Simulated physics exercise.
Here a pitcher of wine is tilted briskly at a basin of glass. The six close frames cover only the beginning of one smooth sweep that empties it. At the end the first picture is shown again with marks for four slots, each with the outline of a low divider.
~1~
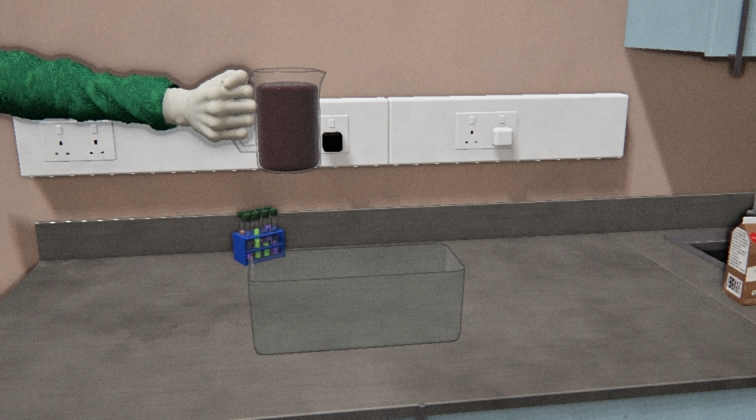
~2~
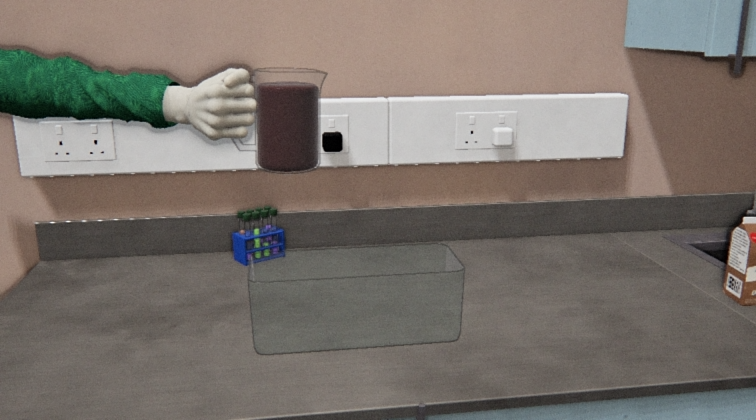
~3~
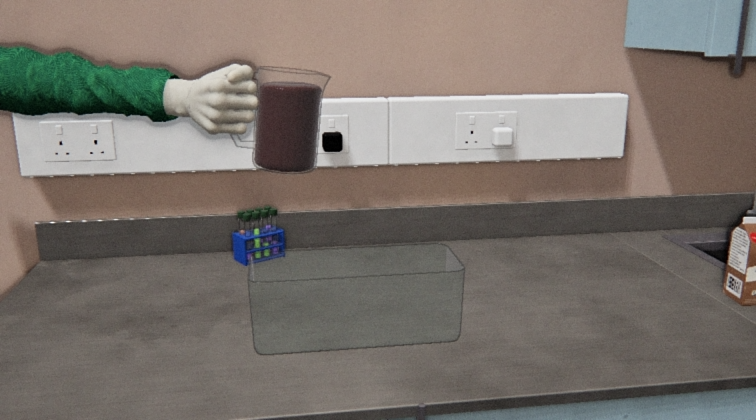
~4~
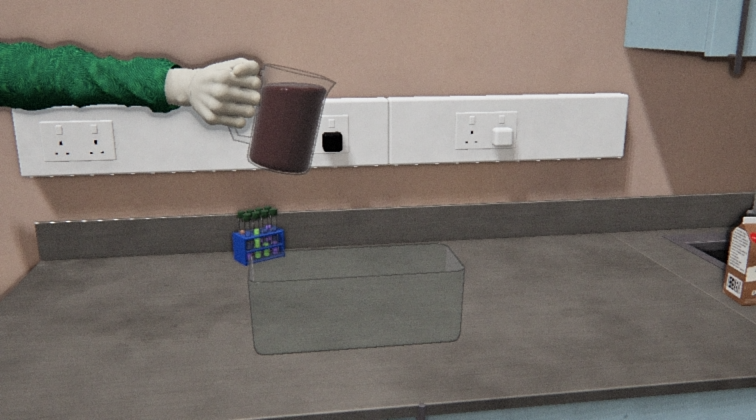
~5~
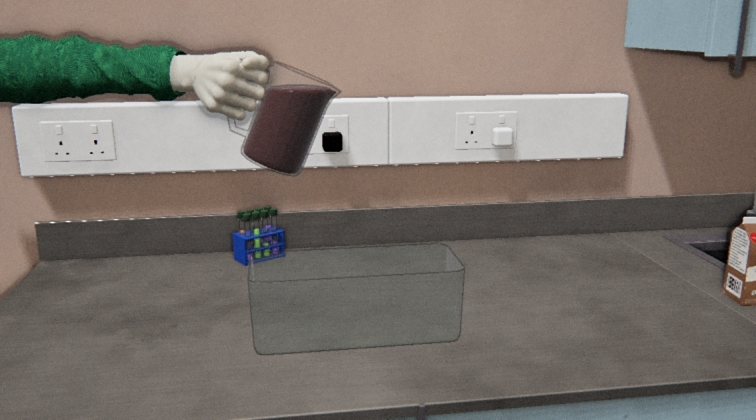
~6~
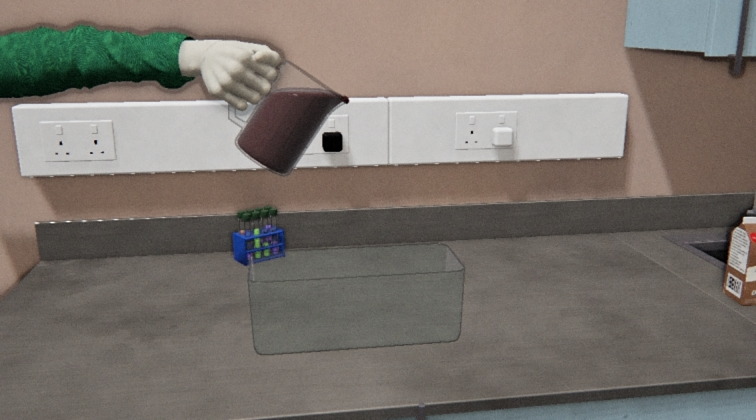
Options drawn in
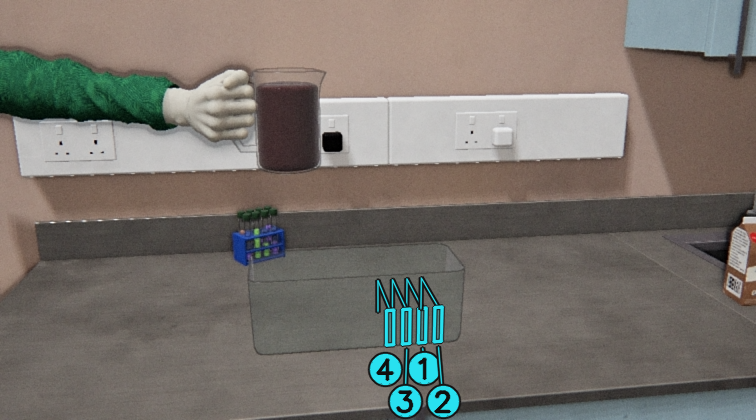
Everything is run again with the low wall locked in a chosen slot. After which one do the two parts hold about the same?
3 works best here.
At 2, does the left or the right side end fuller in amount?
More ends on the left.
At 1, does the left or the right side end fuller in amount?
More ends on the left.
In cyan, 1 at (422, 348); 2 at (438, 346); 3 at (406, 349); 4 at (390, 350).
If 1 is chosen, about 82 % ends left of the wall and 8 % right of it; 9 % is lost outside.
If 2 is chosen, about 92 % ends left of the wall and 3 % right of it; 5 % is lost outside.
If 3 is chosen, about 47 % ends left of the wall and 51 % right of it.
If 4 is chosen, about 15 % ends left of the wall and 83 % right of it.
